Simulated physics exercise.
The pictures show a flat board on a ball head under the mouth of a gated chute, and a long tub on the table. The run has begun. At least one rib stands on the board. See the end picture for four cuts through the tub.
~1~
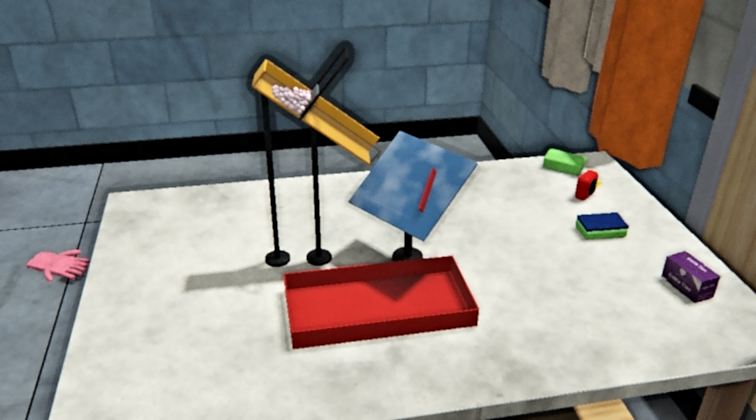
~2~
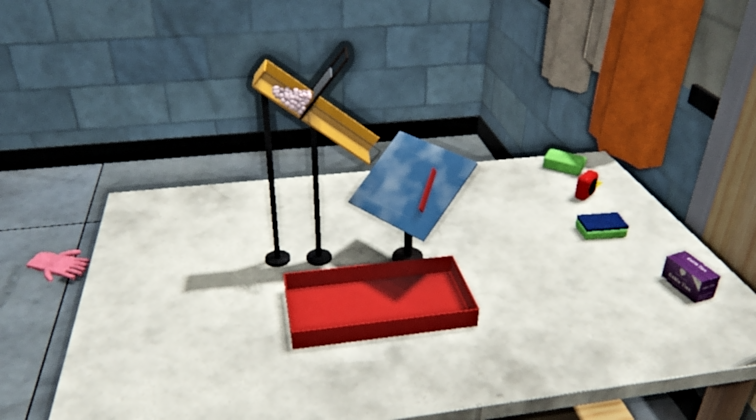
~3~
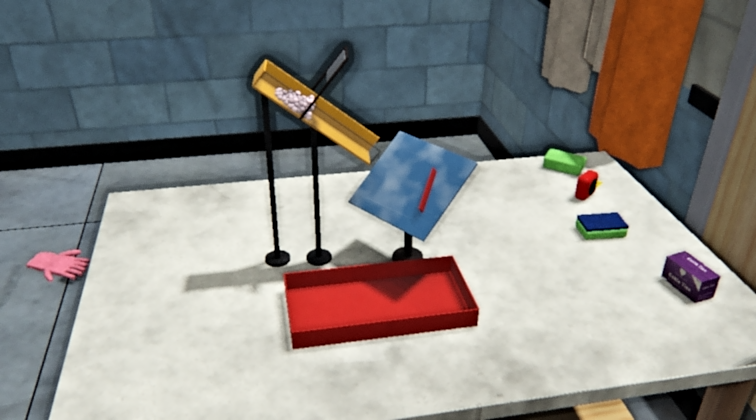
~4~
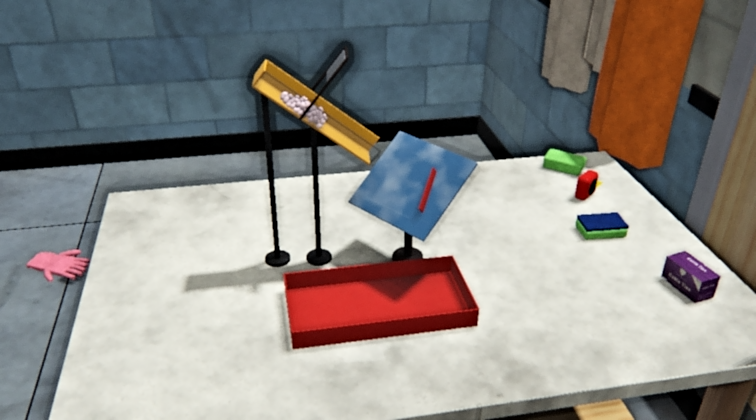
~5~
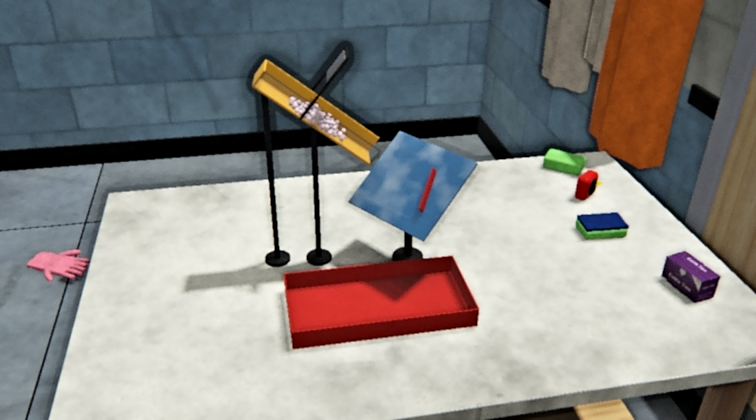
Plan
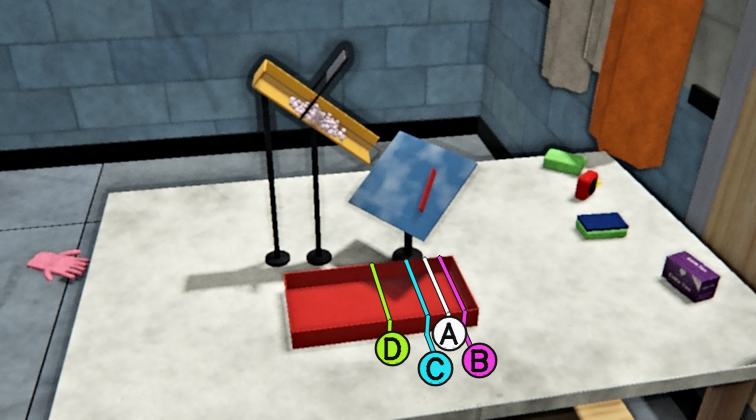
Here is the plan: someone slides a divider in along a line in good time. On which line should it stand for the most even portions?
D is best.
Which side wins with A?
The left side.
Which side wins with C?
The left side.
On the marked copy, line A crosses the front rim at (448, 313); line B crosses the front rim at (464, 311); line C crosses the front rim at (427, 315); line D crosses the front rim at (389, 320).
For line A, of what is caught, all on the left of the divider, none on the right.
For line B, of what is caught, all on the left of the divider, none on the right.
For line C, of what is caught, nearly all on the left of the divider, a stray few on the right.
For line D, of what is caught, about a third on the left of the divider, about two thirds on the right.
